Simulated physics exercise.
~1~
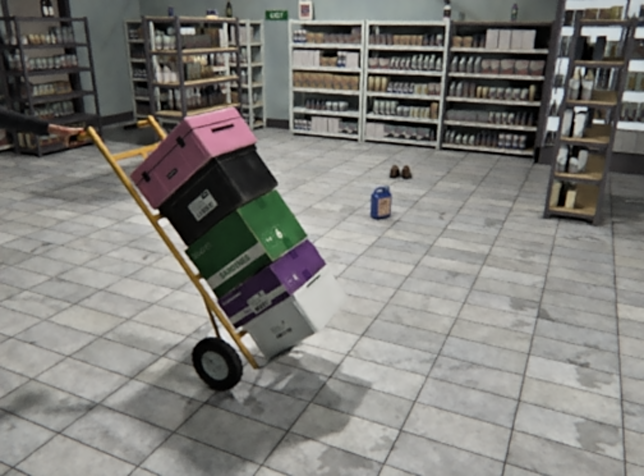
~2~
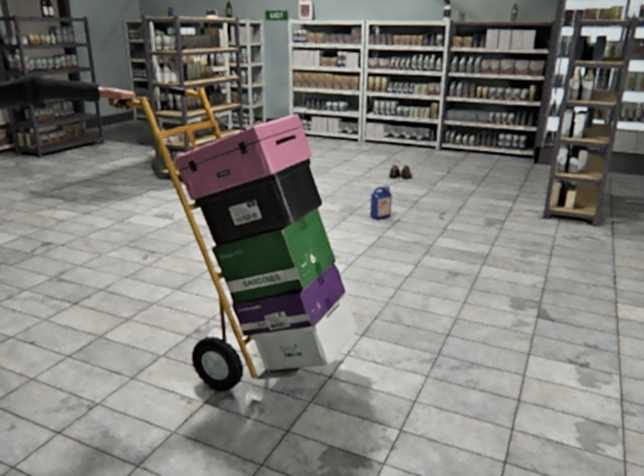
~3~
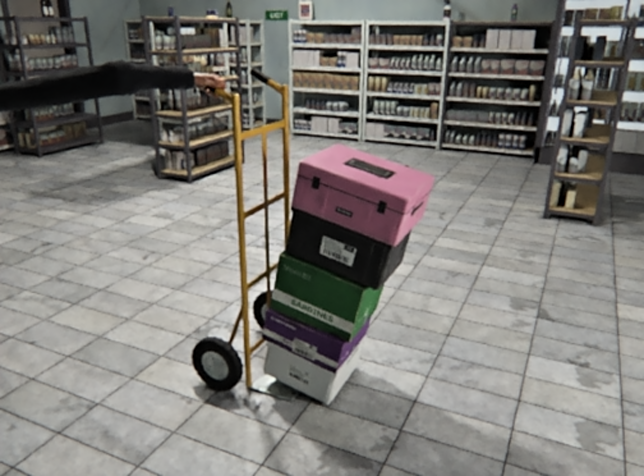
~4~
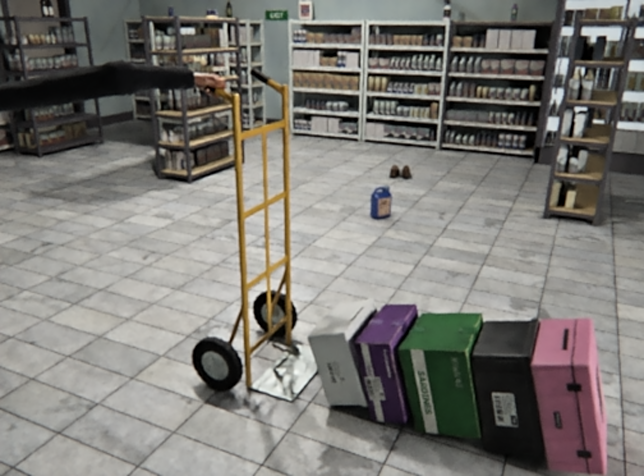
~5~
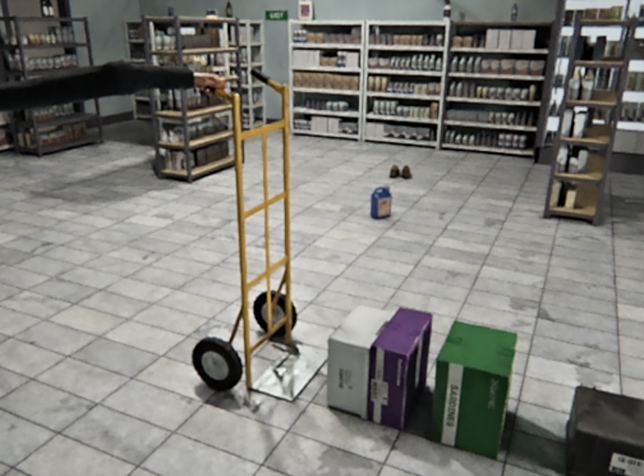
The clip shows a gloved or sleeved arm swinging a yellow sack truck upright, its stack of pink, black, green, purple and white boxes tilting off to the right and toppling across the tiled floor, the pink one leaving view while the emptied truck stands still.
